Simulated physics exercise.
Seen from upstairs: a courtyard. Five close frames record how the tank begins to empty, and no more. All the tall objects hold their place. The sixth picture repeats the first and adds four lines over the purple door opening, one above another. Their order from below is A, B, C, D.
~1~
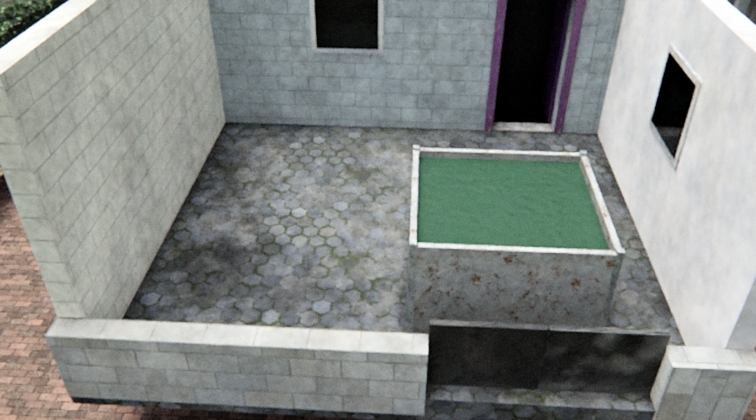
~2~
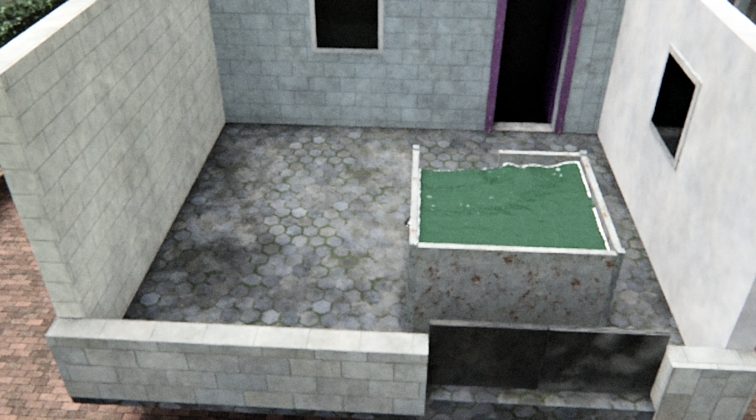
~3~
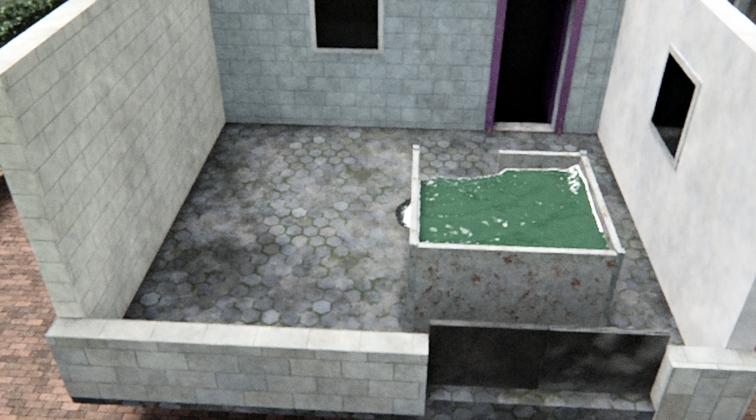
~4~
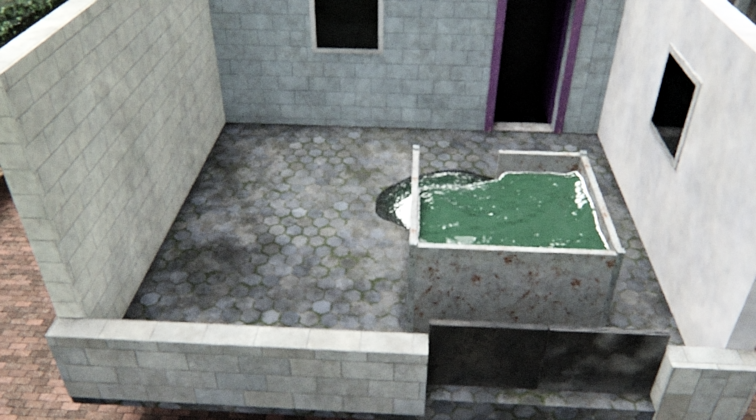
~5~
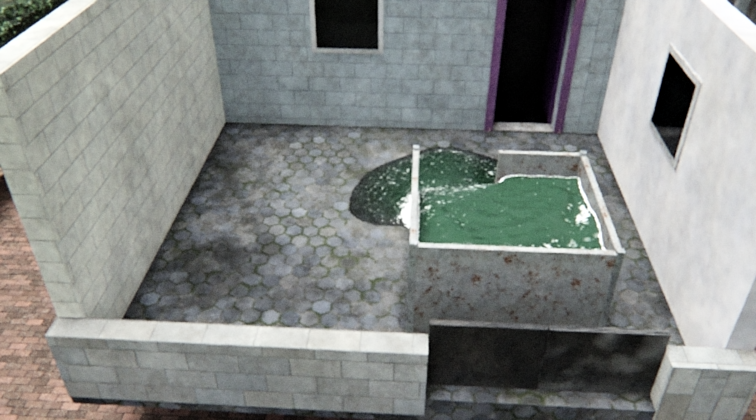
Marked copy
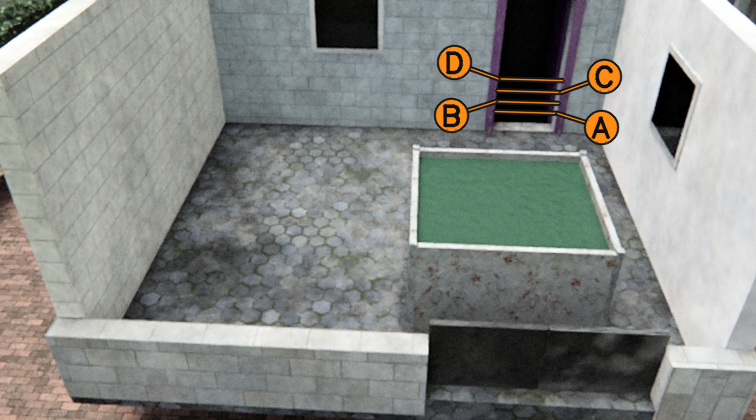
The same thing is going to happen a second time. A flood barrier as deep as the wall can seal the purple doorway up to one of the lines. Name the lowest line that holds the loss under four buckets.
Use mark A.
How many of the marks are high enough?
All of them.
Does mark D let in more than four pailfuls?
No.
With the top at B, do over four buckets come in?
No, not at all.
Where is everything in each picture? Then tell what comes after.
Water in the tank at rest, its middle at (506, 202); foot of the purple doorway at (523, 131); shut gate at (546, 335), in the first frame.
Water covers 1 % of the ground, its front hidden from here, in the second frame.
Water covers 3 % of the ground, its front hidden from here, in the third frame.
Front seen at (391, 198), 7 % of the ground wet, in the fourth frame.
Front seen at (433, 150), 15 % of the ground wet, in the fifth frame.
On the marked copy, A at (525, 112); B at (527, 102); C at (528, 91); D at (530, 79); from the bottom up A, B, C, D.
With A, a splash gets over, under a bucket.
With B, nothing gets over.
With C, nothing gets over.
With D, nothing gets over.
